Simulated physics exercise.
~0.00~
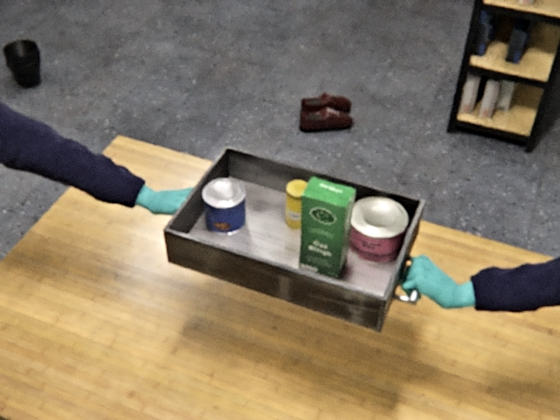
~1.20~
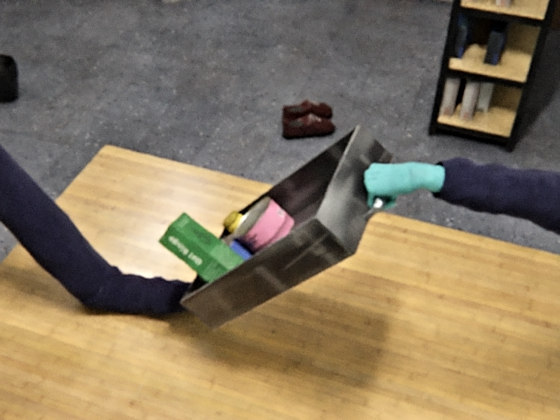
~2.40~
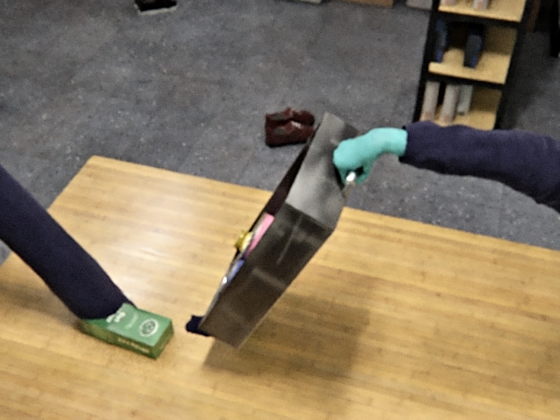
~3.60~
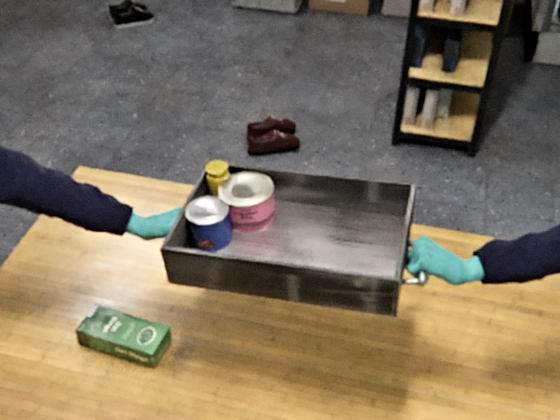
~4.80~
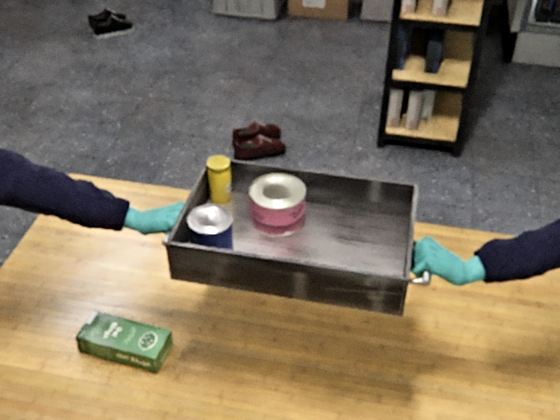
Above a wooden table in a grey-floored room, two teal-gloved hands hold a dark metal crate containing a blue tin, a yellow shaker, a pink tub and an upright green packet. The left side swings steeply down, and the items bunch toward that end as the green packet tips over. With the crate tilted further, the packet lies on the tabletop beside the lower arm. The hands bring the crate back to level, with the other three items still inside near the left. The pink tub then shifts a little right, while the packet remains on the table.
